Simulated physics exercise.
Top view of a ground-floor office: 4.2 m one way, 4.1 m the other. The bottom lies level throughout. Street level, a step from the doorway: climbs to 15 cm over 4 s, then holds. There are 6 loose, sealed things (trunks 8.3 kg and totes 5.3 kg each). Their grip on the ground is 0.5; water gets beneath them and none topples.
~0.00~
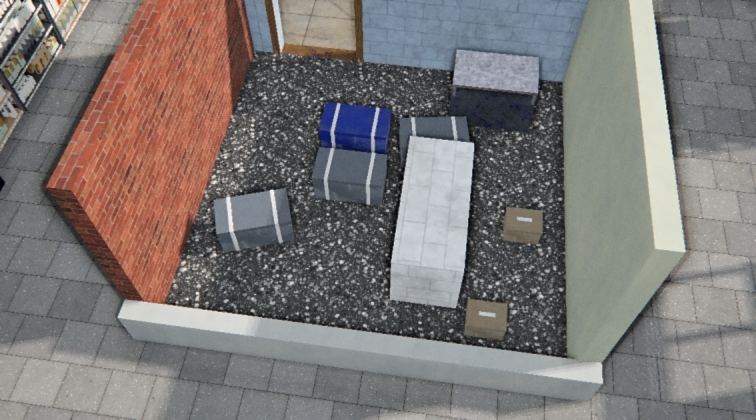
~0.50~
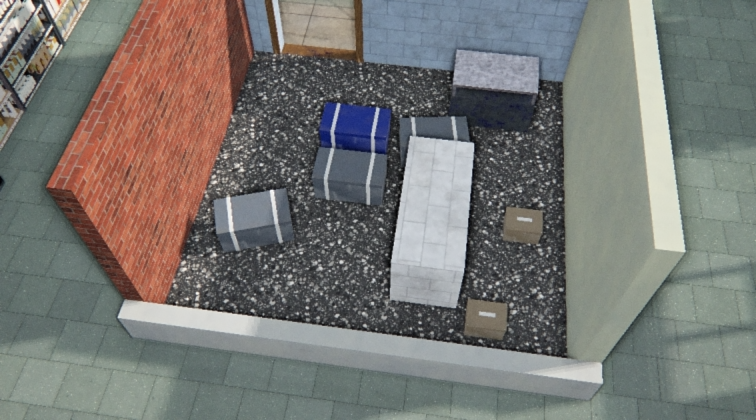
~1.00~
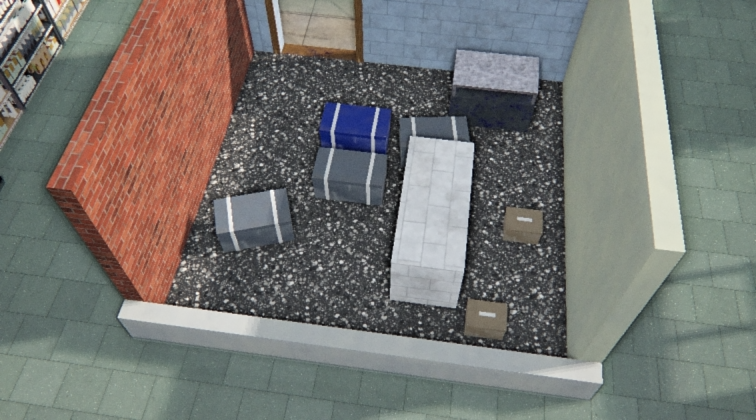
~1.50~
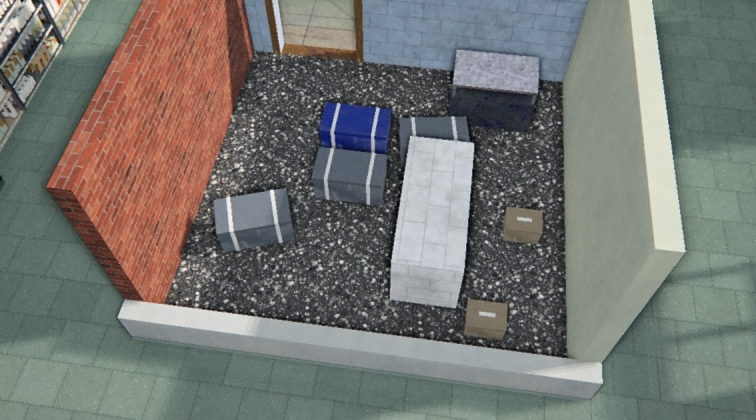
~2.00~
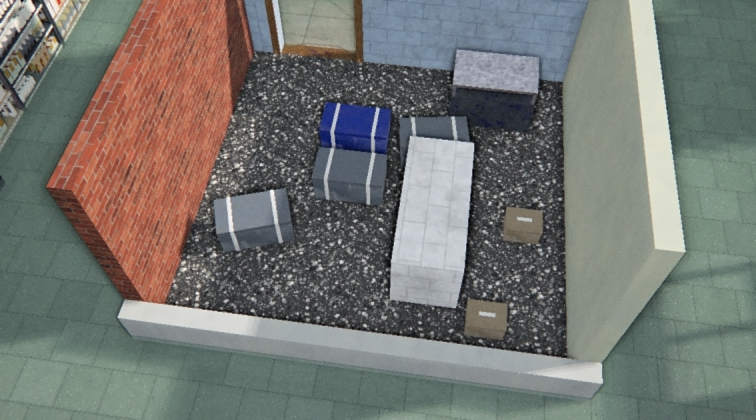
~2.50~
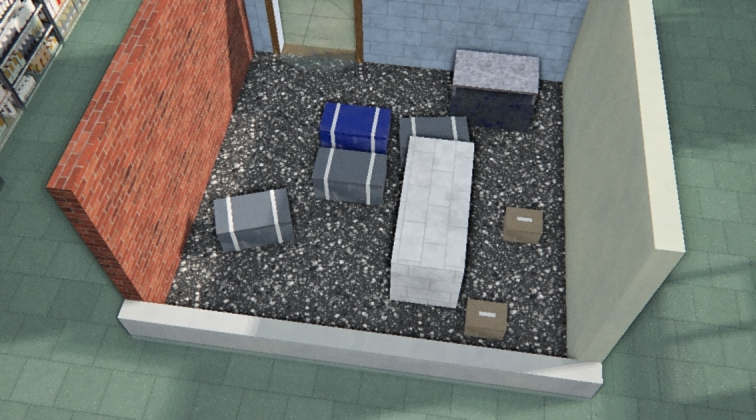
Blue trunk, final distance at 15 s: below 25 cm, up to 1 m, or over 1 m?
Displacement: Moderate.
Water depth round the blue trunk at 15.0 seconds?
Around 9 cm.
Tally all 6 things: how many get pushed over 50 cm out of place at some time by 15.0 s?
5.
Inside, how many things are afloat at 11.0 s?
By my count, 3.
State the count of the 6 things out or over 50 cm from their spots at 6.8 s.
Result: 3.
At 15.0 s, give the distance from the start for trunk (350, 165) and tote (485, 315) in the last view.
The first is 150 cm from its start, the second 140 cm.
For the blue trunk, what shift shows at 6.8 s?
Displacement by then near 80 cm.
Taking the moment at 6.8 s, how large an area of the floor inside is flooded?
Some 11.0 m2.
After 3.5 s the blue trunk is near (355, 120), 0.0 m from its start, aground; 0 afloat.
After 6.8 s the blue trunk is near (368, 173), 0.8 m from its start, afloat; 1 afloat.
After 11.0 s the blue trunk is near (362, 215), 1.4 m from its start, afloat; 3 afloat.
After 15.0 s the blue trunk is near (372, 164), 0.7 m from its start, afloat; 6 afloat.
